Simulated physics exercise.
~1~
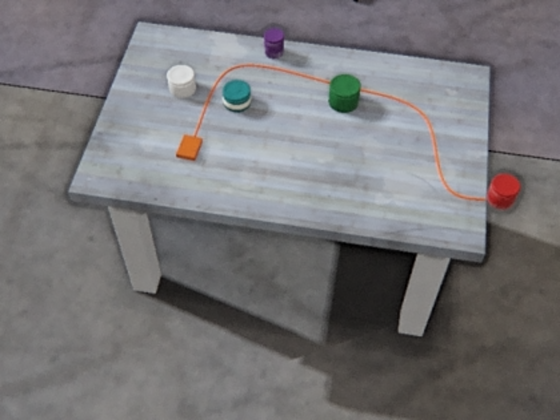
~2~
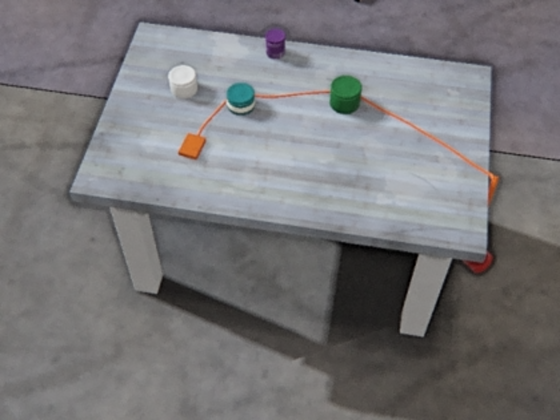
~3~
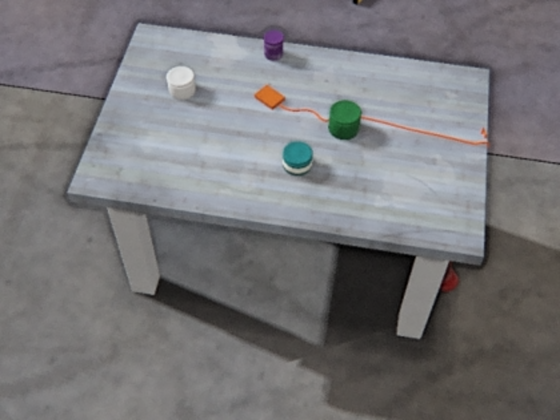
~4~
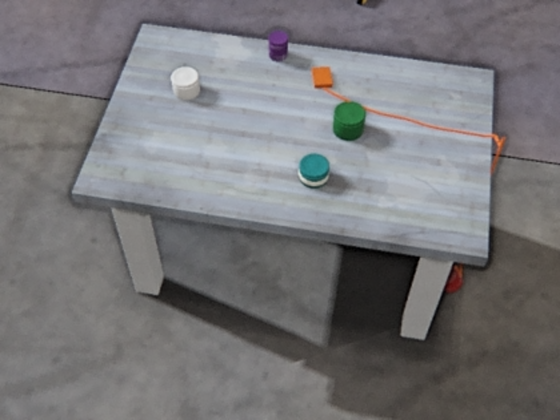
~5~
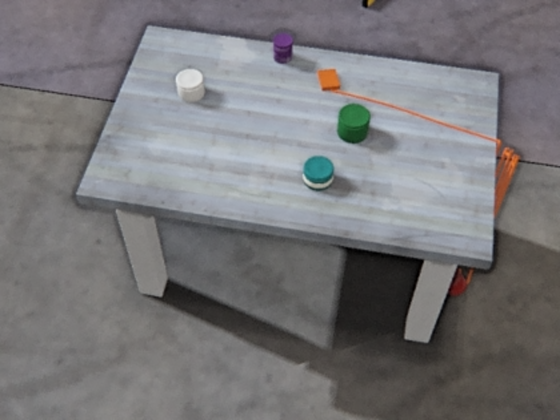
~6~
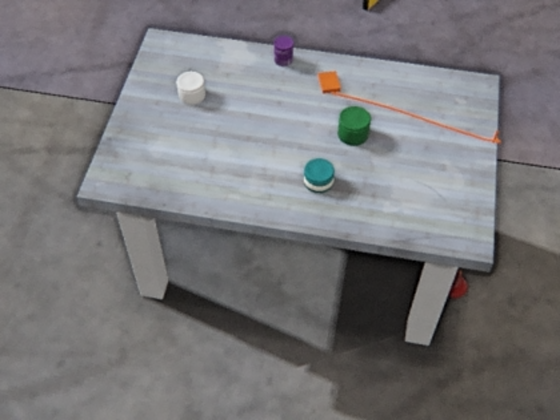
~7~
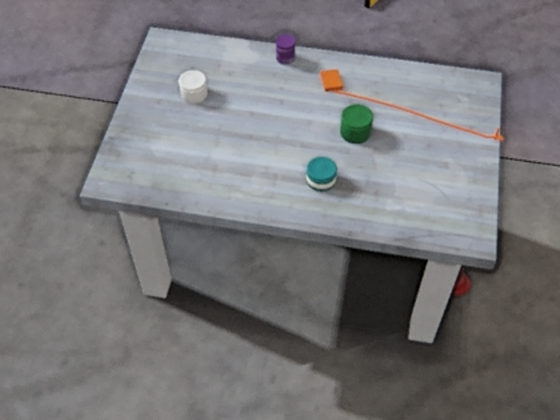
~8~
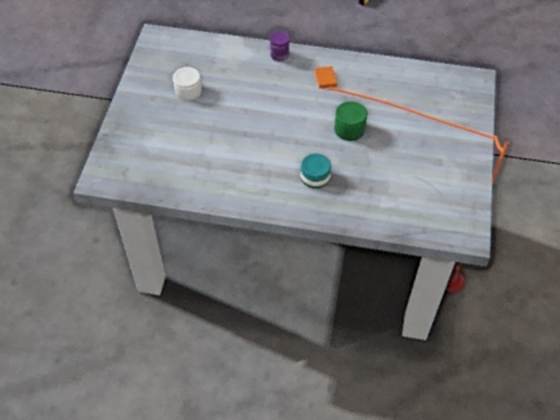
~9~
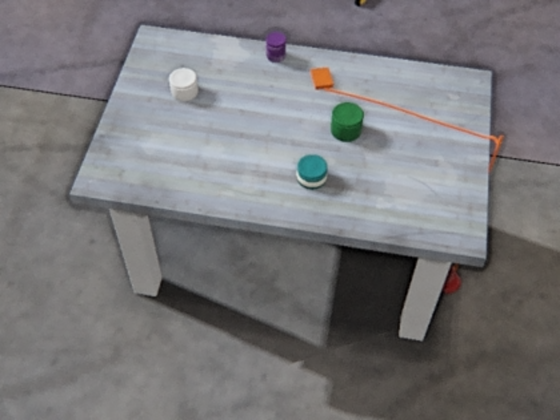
A red object dropped off the right side of the workbench, dragging its orange cord and pulling a small orange block right and toward the back, while the teal canister slid toward the front and the green tub shifted slightly, all three staying on top.
